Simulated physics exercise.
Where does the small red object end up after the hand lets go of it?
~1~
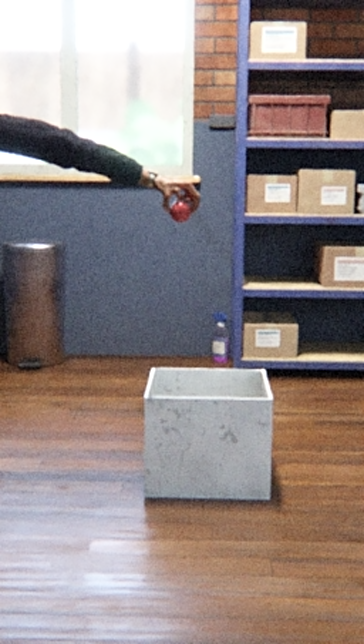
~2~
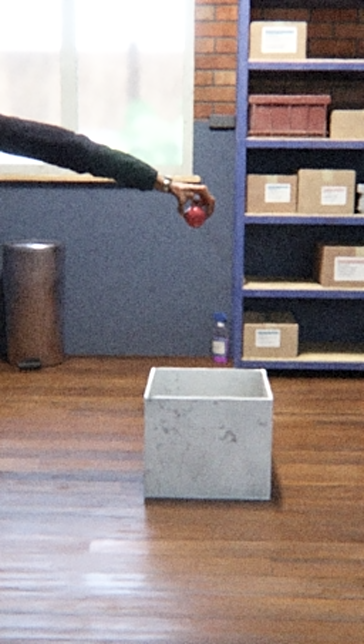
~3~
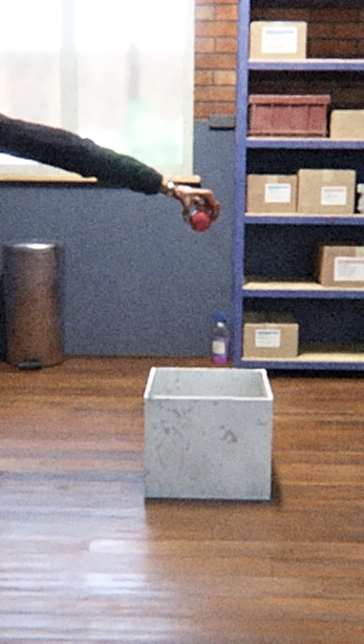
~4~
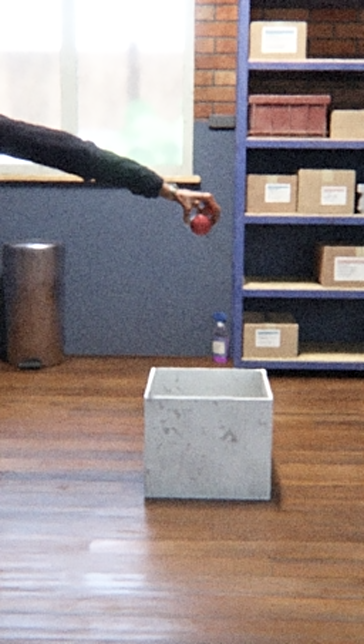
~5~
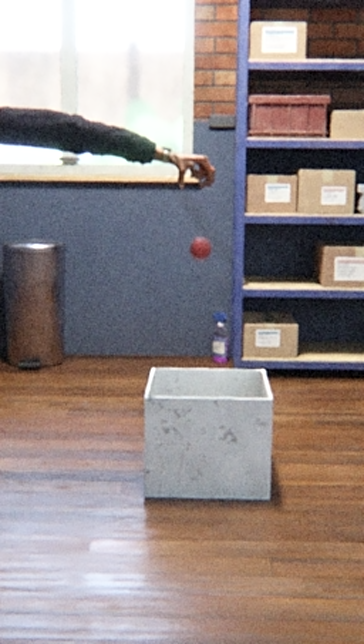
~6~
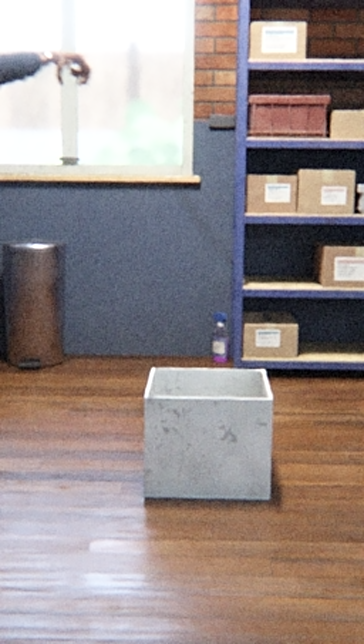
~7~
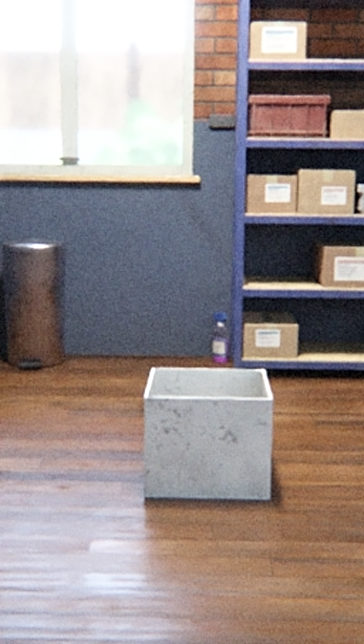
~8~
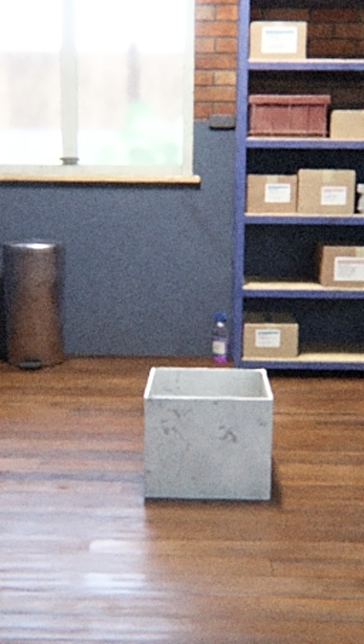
It lands inside the open grey box, where the sides hide it from view.
